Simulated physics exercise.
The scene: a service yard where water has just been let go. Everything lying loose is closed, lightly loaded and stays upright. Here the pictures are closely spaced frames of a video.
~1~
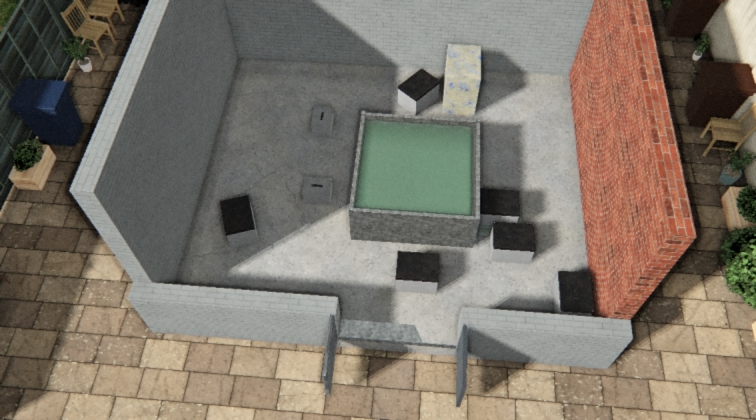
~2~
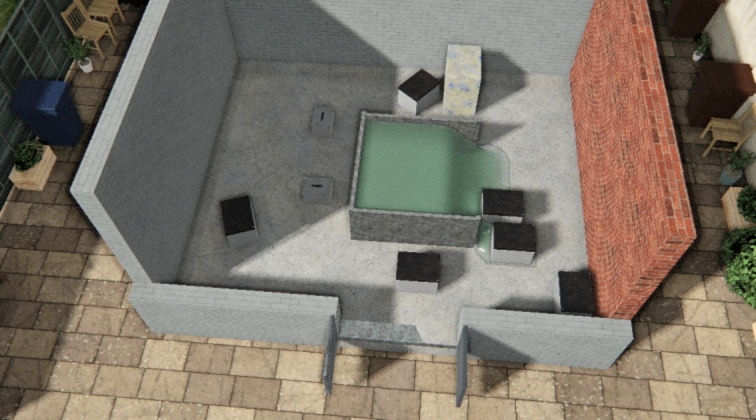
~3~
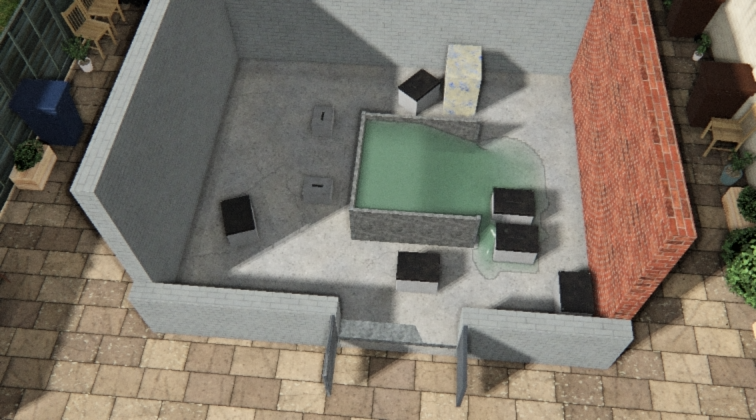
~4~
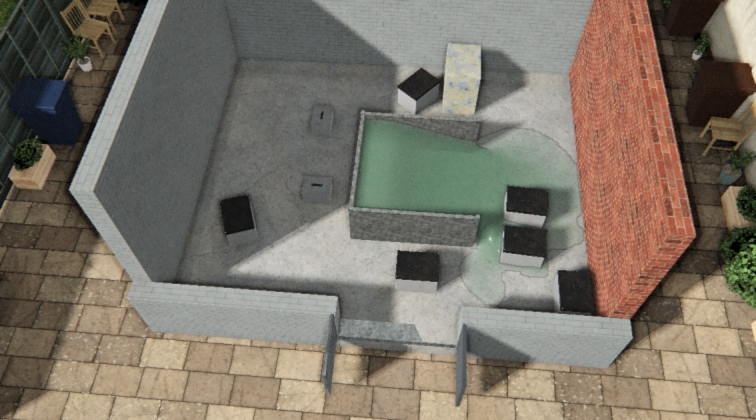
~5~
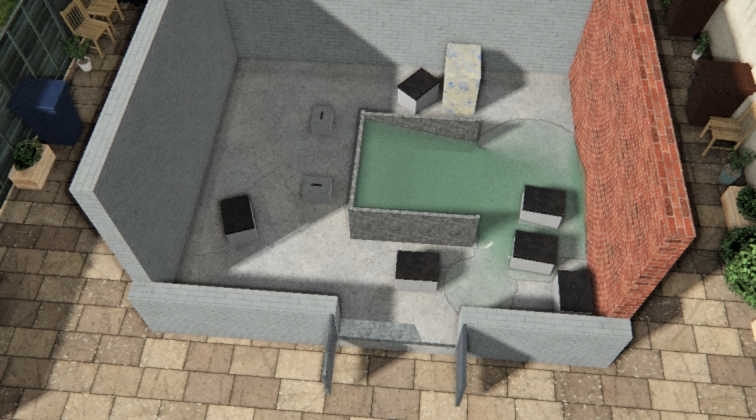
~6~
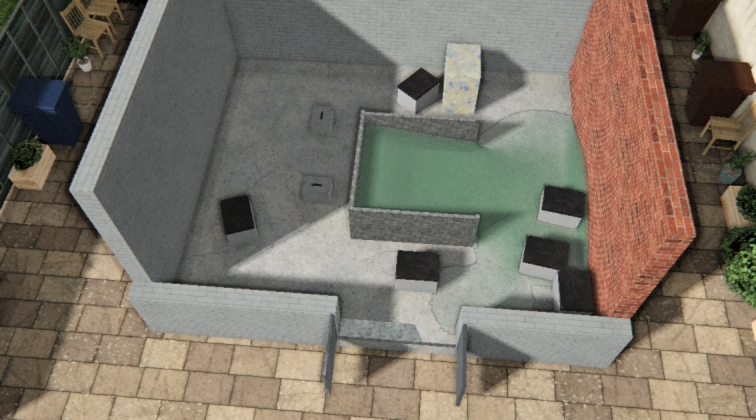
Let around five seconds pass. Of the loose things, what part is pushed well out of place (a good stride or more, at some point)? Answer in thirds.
One to two thirds.
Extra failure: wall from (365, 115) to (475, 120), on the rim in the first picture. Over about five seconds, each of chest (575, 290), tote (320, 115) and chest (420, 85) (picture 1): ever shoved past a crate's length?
In turn: Stayed short, cleared that distance, cleared that distance.
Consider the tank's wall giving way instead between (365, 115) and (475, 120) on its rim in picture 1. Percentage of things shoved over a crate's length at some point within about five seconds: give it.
Around 40 in a hundred.
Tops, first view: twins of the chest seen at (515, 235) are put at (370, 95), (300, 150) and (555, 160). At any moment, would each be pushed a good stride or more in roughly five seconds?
In sequence: Doesn't go far, doesn't go far, pushed clear.
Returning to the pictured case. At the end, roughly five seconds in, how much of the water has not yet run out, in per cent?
94 %.
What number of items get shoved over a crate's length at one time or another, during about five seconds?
4.
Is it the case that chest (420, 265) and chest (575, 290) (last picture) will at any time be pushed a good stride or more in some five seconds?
Went a long way, then went a long way.
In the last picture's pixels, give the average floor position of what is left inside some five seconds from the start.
Near (343, 217).
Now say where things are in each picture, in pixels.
A chest at (499, 201), on the bottom; a chest at (515, 235) rests on the ground; 0 of 8 have shifted, in the first frame.
A chest at (503, 202), on the bottom, close to its start; a chest at (515, 236) rests on the ground; 0 of 8 have shifted, in the second frame.
A chest at (514, 201) rests on the ground, close to its start; a chest at (517, 237) rests on the ground, close to its start; 1 of 8 have shifted, in the third frame.
A chest at (527, 200), on the bottom, a stride from its start; a chest at (525, 240), on the bottom, close to its start; 2 of 8 have shifted, in the fourth frame.
A chest at (544, 200) rests on the ground, a stride from its start; a chest at (536, 246), on the bottom, a stride from its start; 2 of 8 have shifted, in the fifth frame.
A chest at (564, 200), afloat, a stride from its start; a chest at (546, 252), on the bottom, a stride from its start; 2 of 8 have shifted, in the sixth frame.
A moment on, 2 of 8 are well off their spots; 1 afloat.
Next, 2 of 8 are well off their spots; 3 afloat.
Later, 4 of 8 are well off their spots; 2 afloat.
In the end, 4 of 8 are well off their spots, and 4 have been at some point; 0 afloat.
